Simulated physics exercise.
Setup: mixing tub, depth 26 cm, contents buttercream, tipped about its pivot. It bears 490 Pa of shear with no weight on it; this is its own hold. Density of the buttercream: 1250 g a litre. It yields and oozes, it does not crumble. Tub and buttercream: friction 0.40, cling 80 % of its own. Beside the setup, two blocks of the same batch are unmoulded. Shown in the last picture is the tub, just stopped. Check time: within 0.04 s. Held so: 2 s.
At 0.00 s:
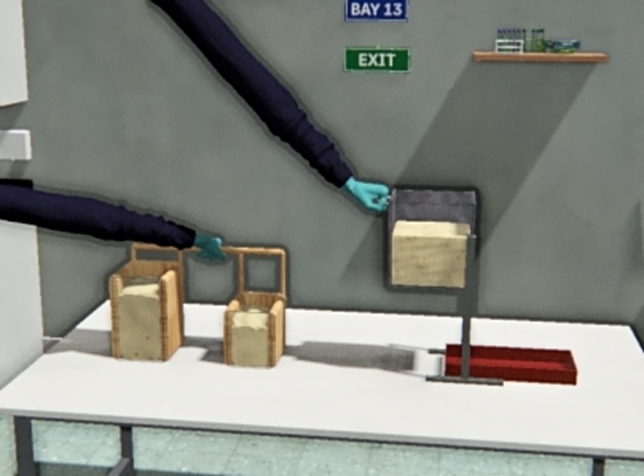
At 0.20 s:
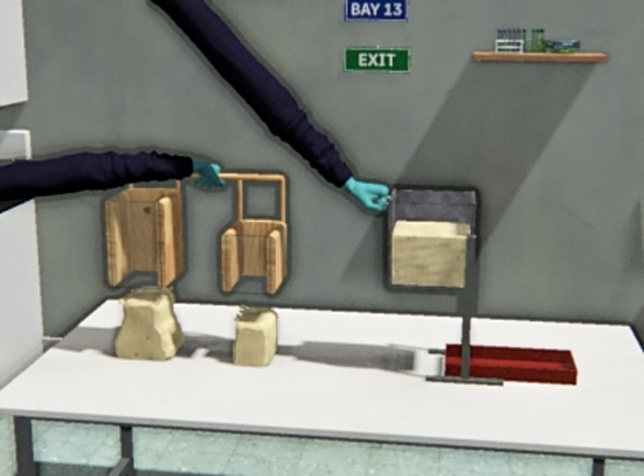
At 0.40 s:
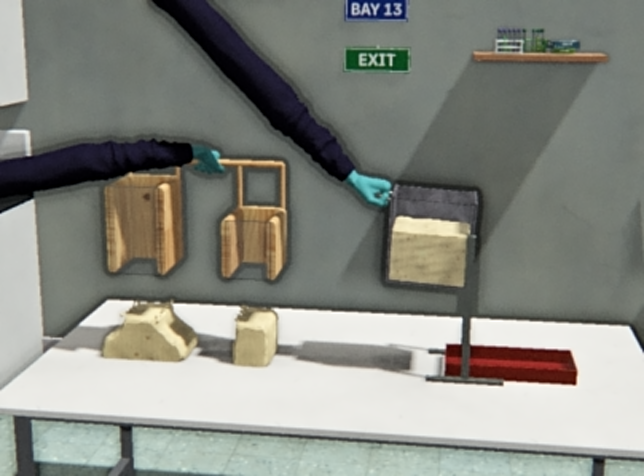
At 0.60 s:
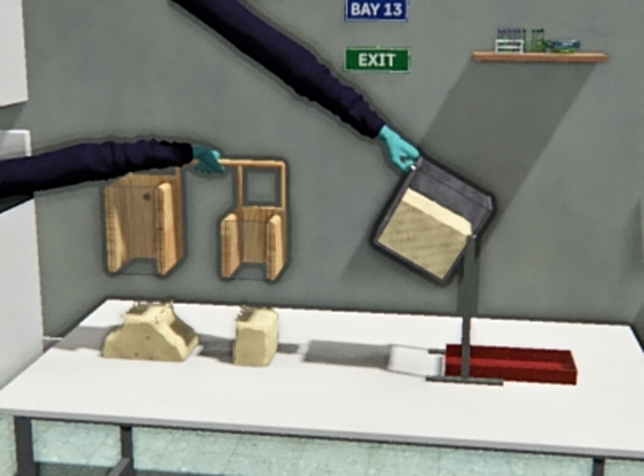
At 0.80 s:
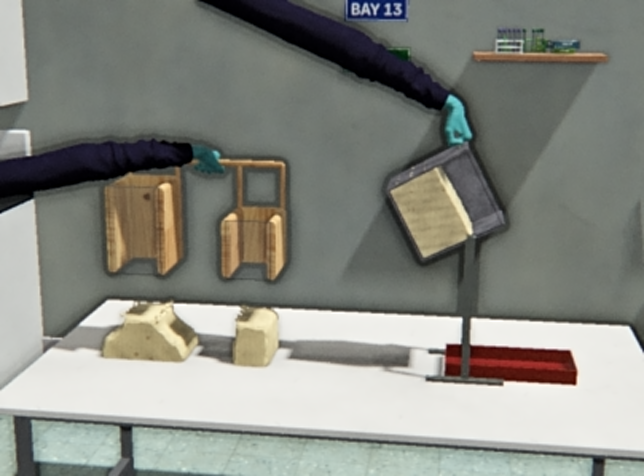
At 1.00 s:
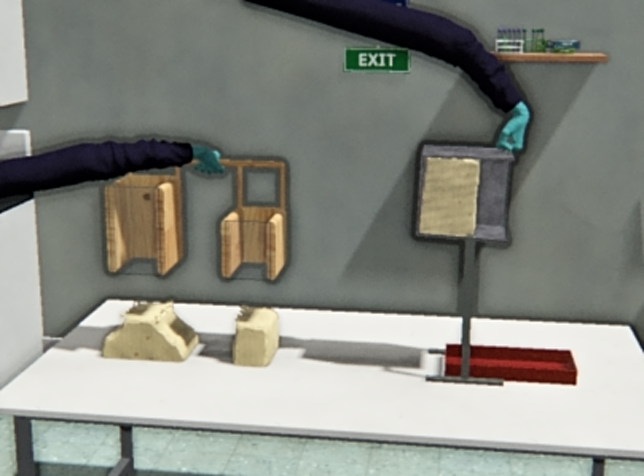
The video shows gloved hands lifting wooden moulds off two pale blocks on a table, the left block slumping lower while the right keeps its shape, before the other hand tips a grey tub of pale material clockwise onto its side.
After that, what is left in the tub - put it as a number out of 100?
It works out at about 65 in every hundred.
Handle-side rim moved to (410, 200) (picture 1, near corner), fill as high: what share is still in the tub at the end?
Some 100 per cent, I reckon.
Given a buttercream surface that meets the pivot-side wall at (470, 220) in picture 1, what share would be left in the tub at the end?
About 50 %.
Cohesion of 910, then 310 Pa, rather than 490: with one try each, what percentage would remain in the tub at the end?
It'd be some 100 percent the first time and some 50 percent the second.
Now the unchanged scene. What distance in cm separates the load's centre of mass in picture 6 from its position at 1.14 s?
Some 4 cm.
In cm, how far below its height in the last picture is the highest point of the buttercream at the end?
Roughly 12 cm.
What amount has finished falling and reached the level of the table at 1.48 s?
About 0 %.
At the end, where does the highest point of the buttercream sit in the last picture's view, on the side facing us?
Close to pixel (448, 200).
By 1.14 s, the tub is at 92 degrees and holds 100 %.
By 1.31 s, the tub is at 92 degrees and holds 85 %.
By 1.48 s, the tub is at 92 degrees and holds 67 %.
By 1.65 s, the tub is at 92 degrees and holds 65 %.
By 3.00 s, at the end, the tub is at 92 degrees and holds 65 %.
